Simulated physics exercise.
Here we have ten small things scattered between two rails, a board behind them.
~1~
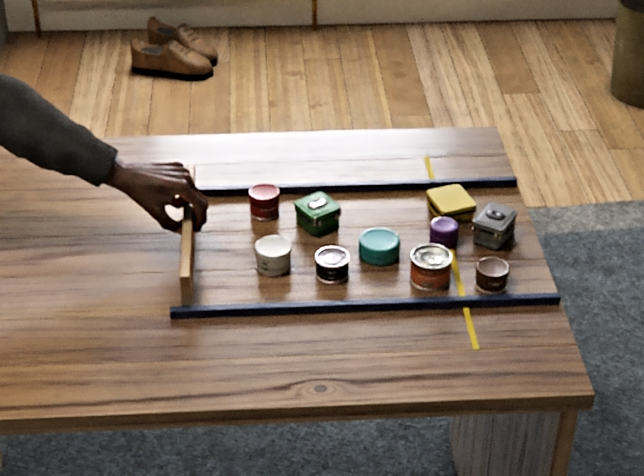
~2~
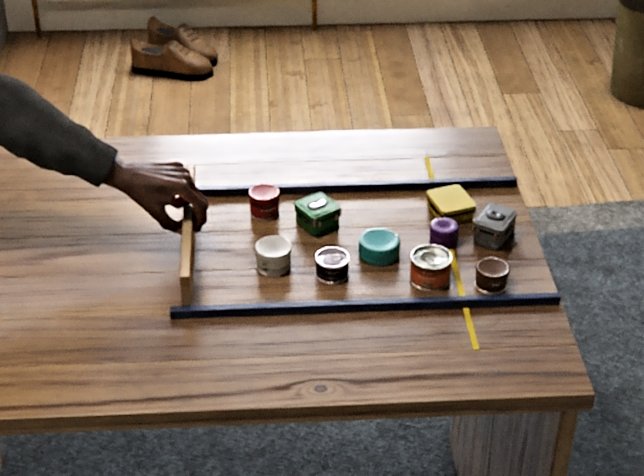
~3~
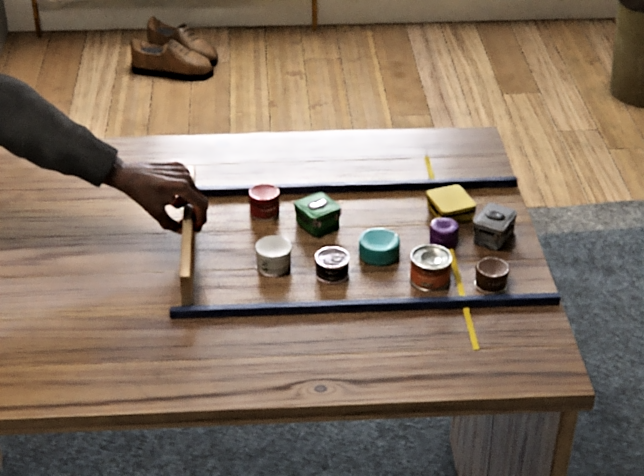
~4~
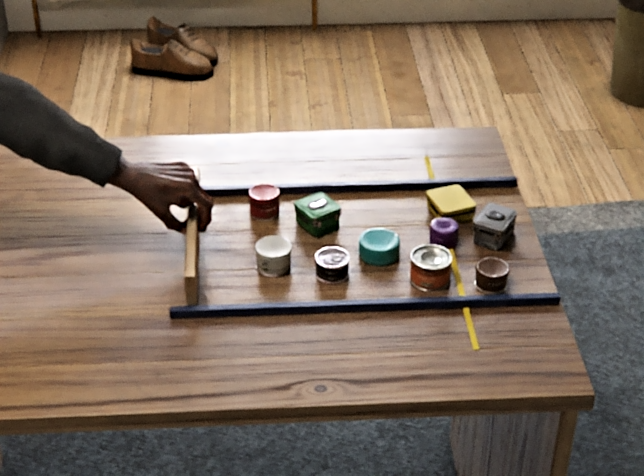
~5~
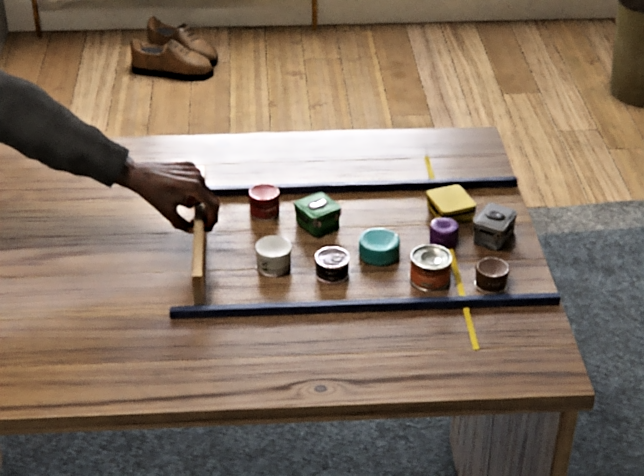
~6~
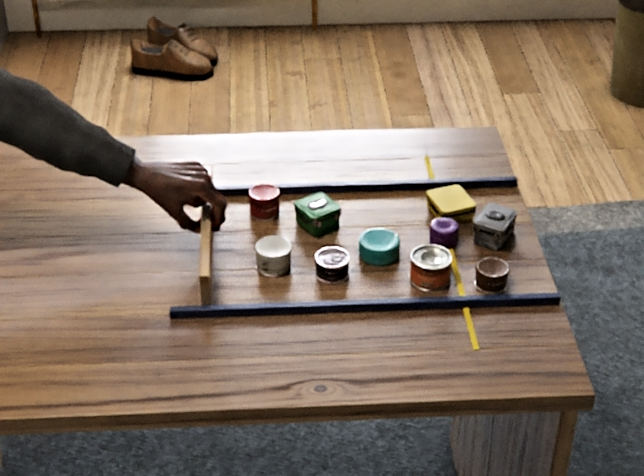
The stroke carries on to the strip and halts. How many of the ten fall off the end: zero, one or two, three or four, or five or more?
Outcome: The number that fall off is zero.
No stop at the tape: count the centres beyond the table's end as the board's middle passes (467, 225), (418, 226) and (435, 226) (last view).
It would be 1, 0 and 0.
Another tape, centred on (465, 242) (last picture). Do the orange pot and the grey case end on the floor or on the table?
The orange pot does not fall, the grey case is lost.
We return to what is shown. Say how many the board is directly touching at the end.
It touches 4.
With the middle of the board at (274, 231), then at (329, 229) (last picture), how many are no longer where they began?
The counts are 2 and 5.
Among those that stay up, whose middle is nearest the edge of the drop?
It is the grey case.
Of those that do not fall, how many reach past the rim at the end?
The number is 1.
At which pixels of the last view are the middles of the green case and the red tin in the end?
The green case at (462, 218), the red tin at (454, 194).
Early on, none off yet; grey case at rest near (494, 227); brown pot at rest near (492, 276); yellow case at rest near (450, 206).
Finally, the number that fall off is zero.
